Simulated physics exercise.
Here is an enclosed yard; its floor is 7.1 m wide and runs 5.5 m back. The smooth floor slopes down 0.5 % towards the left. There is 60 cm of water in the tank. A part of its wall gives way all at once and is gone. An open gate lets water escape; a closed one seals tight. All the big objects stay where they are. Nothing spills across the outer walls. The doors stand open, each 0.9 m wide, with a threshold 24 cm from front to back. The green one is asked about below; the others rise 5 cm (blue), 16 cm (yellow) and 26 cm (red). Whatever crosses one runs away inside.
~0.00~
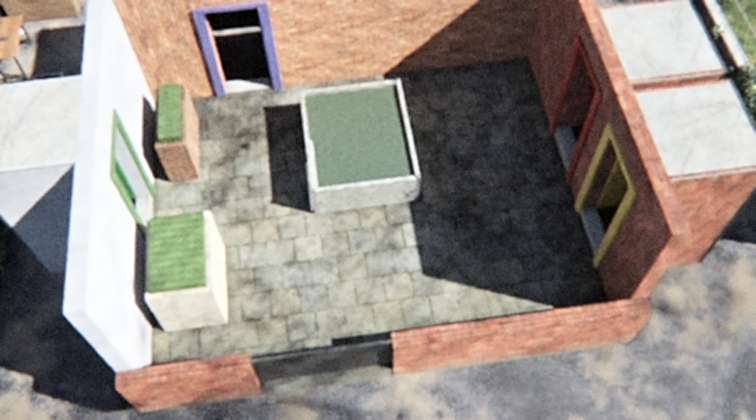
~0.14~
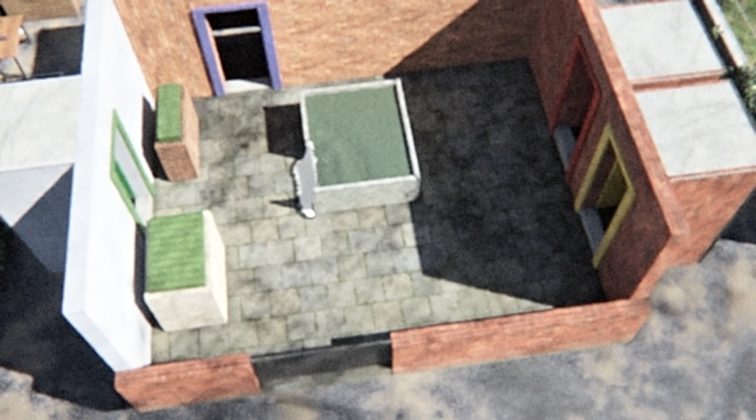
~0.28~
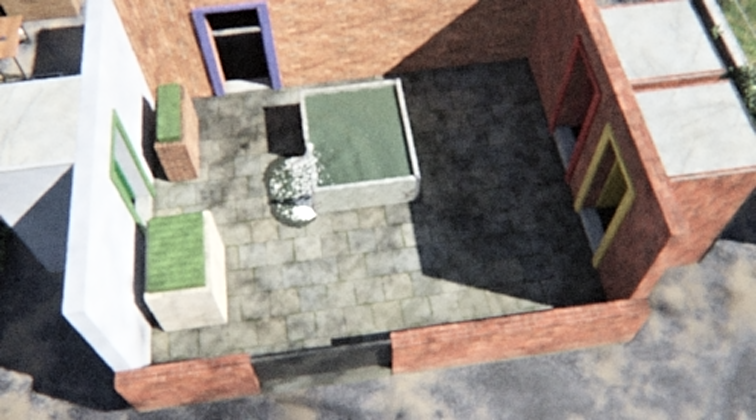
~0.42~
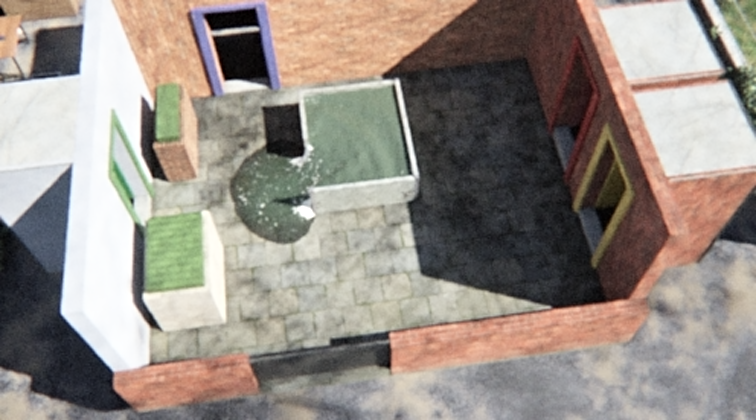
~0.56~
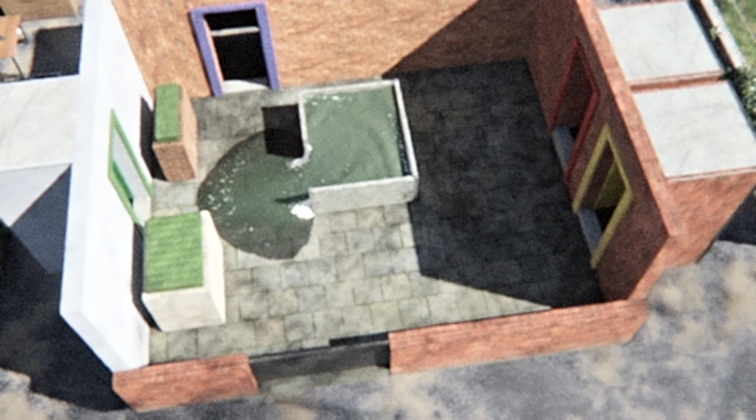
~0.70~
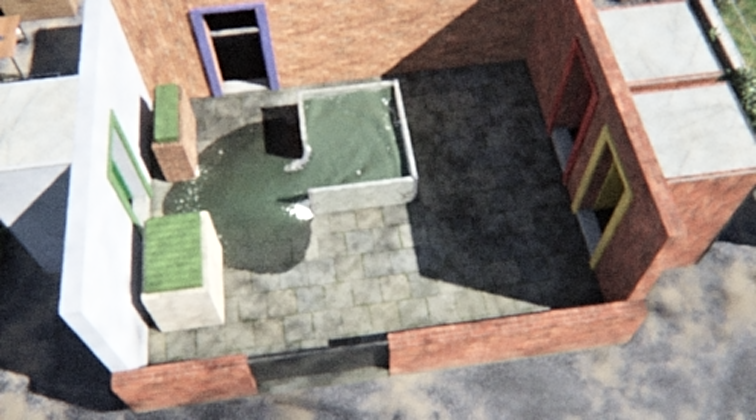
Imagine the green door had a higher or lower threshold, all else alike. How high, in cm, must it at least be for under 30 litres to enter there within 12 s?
Close to 23 cm is just enough.
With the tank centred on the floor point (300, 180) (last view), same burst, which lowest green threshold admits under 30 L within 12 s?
About 32 cm.
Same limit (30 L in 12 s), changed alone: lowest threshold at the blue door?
About 7.5 cm at blue.
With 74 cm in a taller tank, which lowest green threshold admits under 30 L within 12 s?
Some 30 cm.
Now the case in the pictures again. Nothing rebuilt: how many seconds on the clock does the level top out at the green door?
At about 1.8 s.
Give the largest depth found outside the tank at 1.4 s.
Up to some 36 cm.
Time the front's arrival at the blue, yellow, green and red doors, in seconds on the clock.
Blue 1.8 s, yellow 7.5 s, green 0.8 s, red 8.0 s.
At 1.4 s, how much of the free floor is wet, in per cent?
Some 20 per cent of it.
After 1.4 s water covers 20 % of the floor, deepest (36 cm) near (150, 250); 29 cm at the green door, 14 litres in over its 16 cm threshold.
After 3.0 s water covers 35 % of the floor, deepest (32 cm) near (152, 106); 24 cm at the green door, 99 litres in over its 16 cm threshold.
After 12.0 s water covers 100 % of the floor, deepest (8 cm) near (148, 388); 8 cm at the green door, 120 litres in over its 16 cm threshold.
At the green door as built, the water arrived by 0.8 s and peaked near 33 cm at 1.8 s.
Run again over the same 12 s with other heights there, 53 litres in over 20.5 cm, 9 litres over 27.5 cm. The limit of 30 litres is kept from about 23 cm up.
